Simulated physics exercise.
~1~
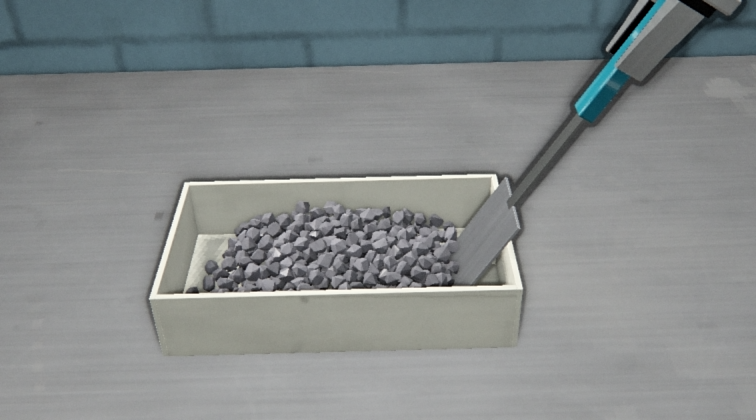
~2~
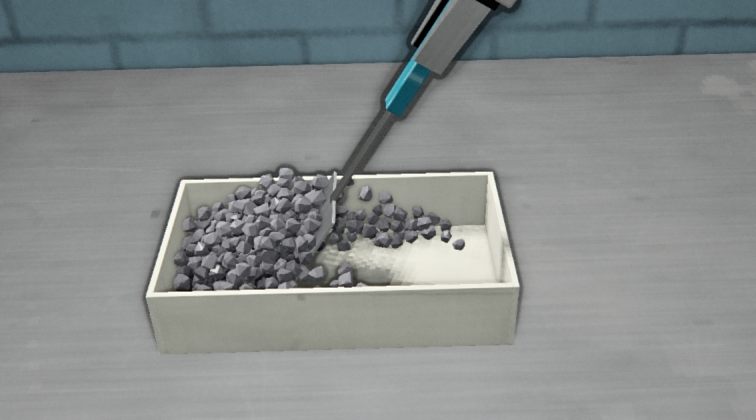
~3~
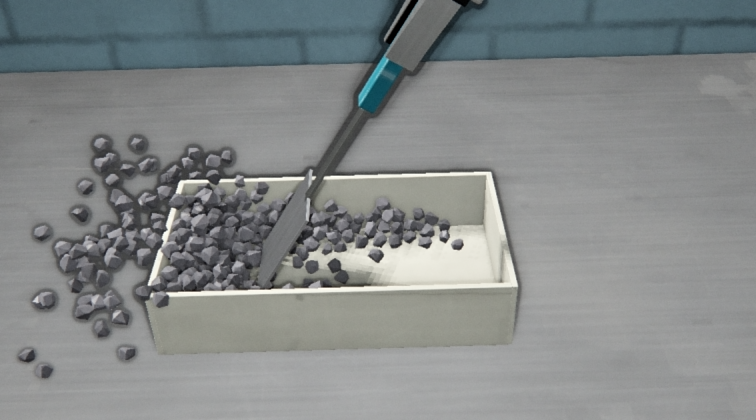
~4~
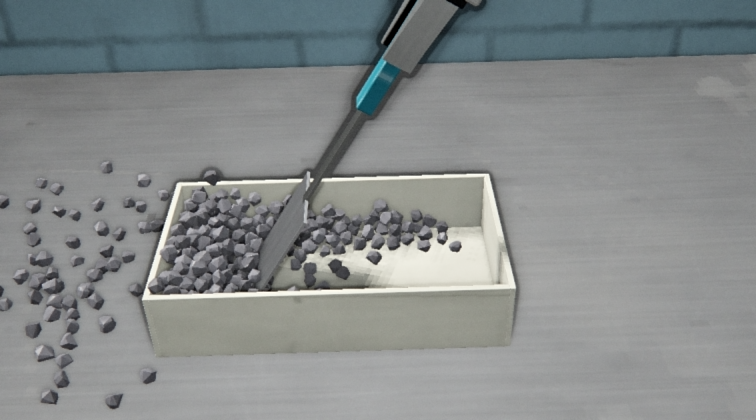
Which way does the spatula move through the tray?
The spatula moves to the left, going from the right end of the tray towards the left part.
